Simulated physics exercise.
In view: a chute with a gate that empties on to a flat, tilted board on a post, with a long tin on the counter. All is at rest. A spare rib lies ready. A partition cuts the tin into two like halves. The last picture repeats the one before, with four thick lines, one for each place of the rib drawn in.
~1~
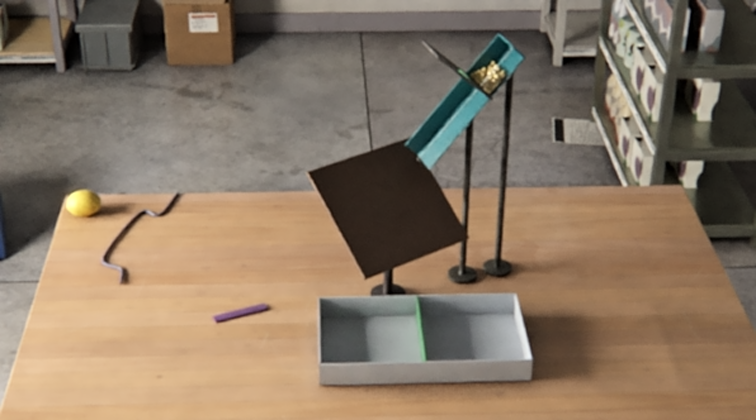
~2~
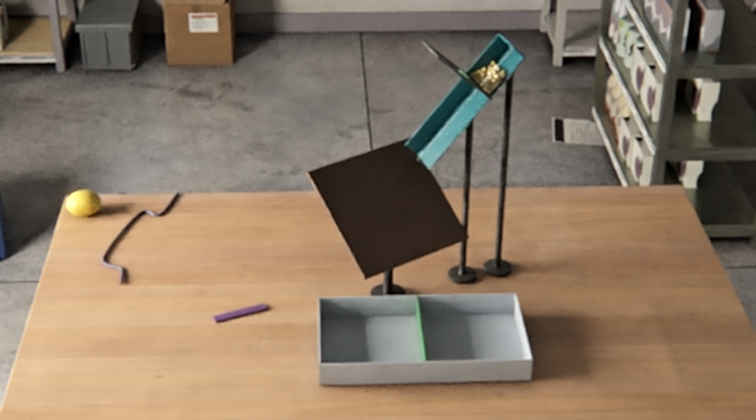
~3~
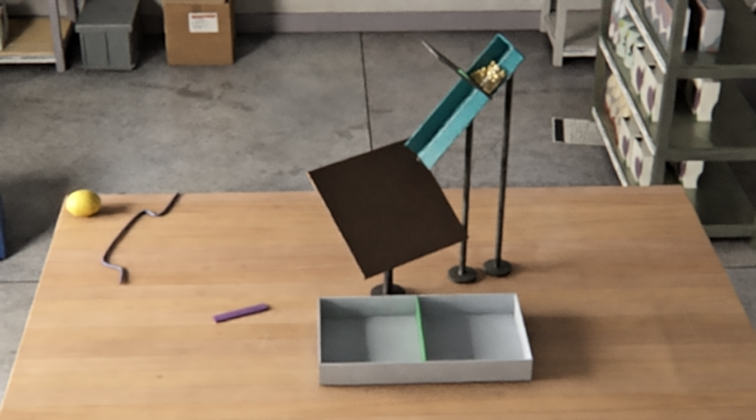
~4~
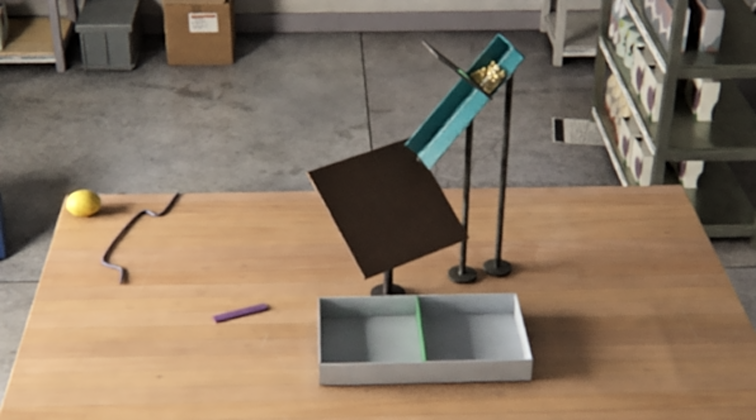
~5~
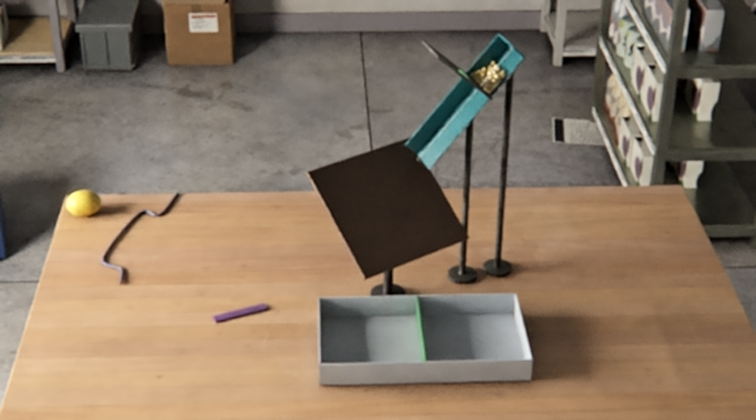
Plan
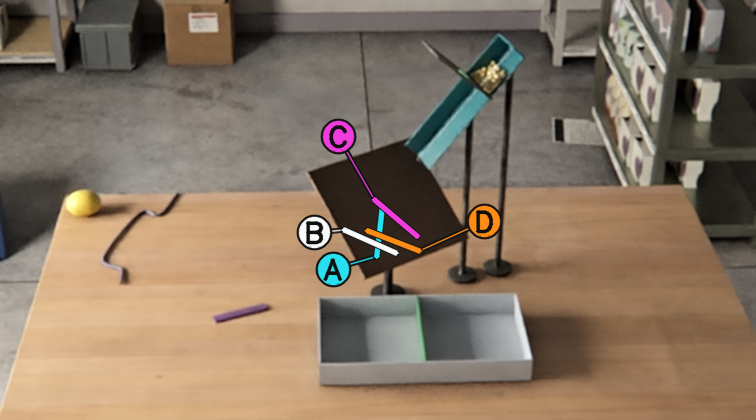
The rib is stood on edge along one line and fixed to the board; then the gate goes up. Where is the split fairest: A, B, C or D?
I would pick line A.
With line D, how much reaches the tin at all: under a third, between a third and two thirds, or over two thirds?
Over two thirds.
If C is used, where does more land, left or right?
The right half.
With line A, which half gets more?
More lands on the left.
On the marked copy, line A from (382, 207) to (376, 256); line B from (344, 229) to (395, 253); line C from (374, 199) to (417, 236); line D from (367, 230) to (419, 250).
For line A, of what is caught, roughly two thirds in the left half, roughly a third in the right.
For line B, of what is caught, about a tenth in the left half, the larger part in the right.
For line C, of what is caught, about a tenth in the left half, almost all in the right.
For line D, of what is caught, about a tenth in the left half, the larger part in the right.
